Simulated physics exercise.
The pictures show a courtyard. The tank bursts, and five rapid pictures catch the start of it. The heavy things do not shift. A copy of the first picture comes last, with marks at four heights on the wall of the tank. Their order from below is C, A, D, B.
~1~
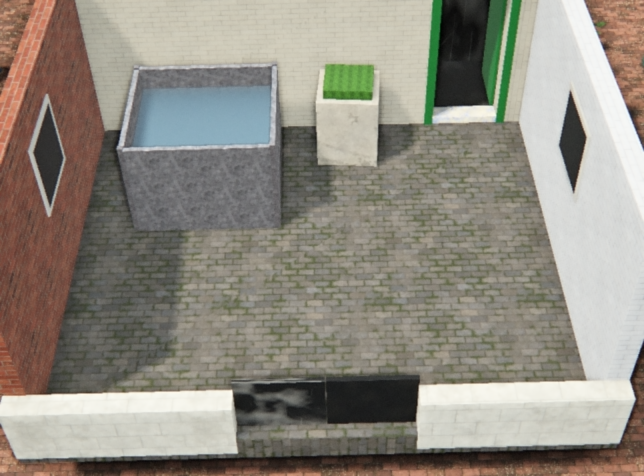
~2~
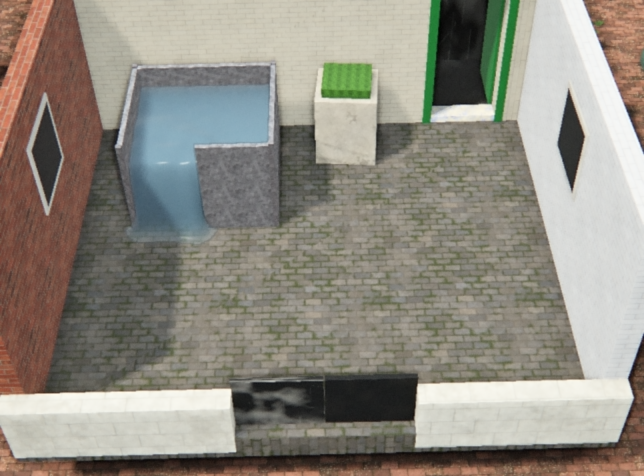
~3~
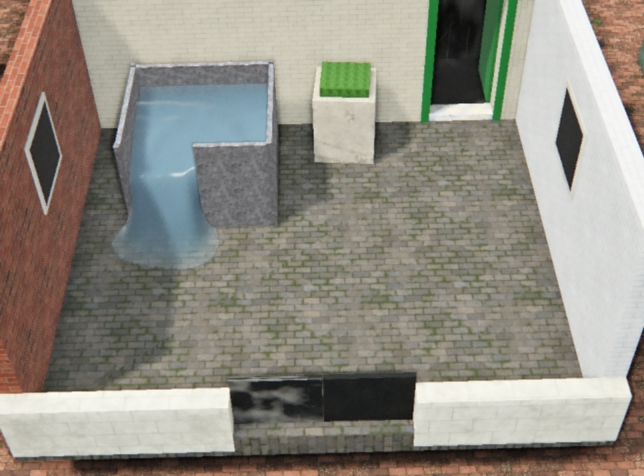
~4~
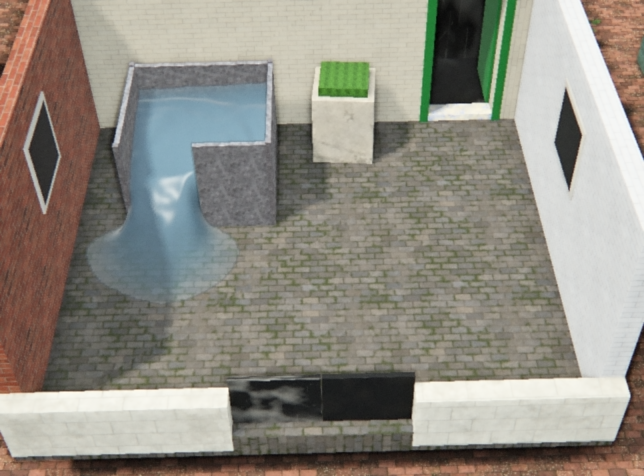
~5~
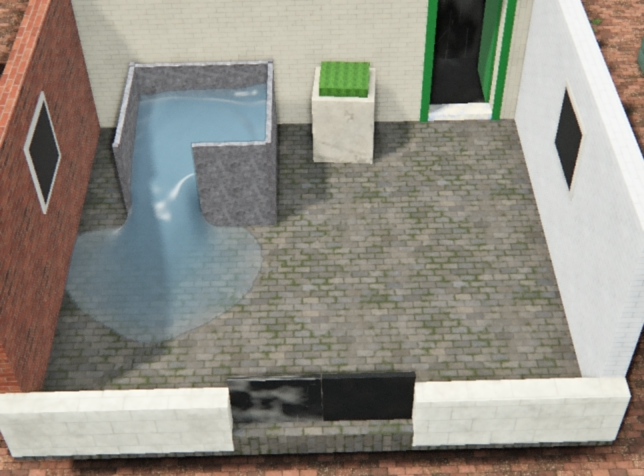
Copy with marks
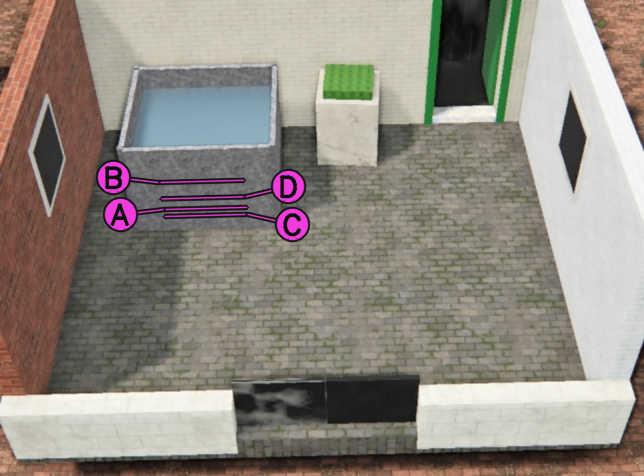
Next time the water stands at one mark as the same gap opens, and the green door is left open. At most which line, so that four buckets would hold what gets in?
D.
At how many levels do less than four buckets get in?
Three of the four.
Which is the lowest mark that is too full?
Mark B.
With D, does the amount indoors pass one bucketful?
No, less.
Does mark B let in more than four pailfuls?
Yes, it does.
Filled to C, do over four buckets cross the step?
No, not at all.
On the marked copy, A at (205, 208); B at (201, 181); C at (206, 215); D at (203, 197); from the bottom up C, A, D, B.
If A is chosen, nothing gets over.
If B is chosen, about 9 bucketfuls get in.
If C is chosen, nothing gets over.
If D is chosen, a splash gets over, under a bucket.
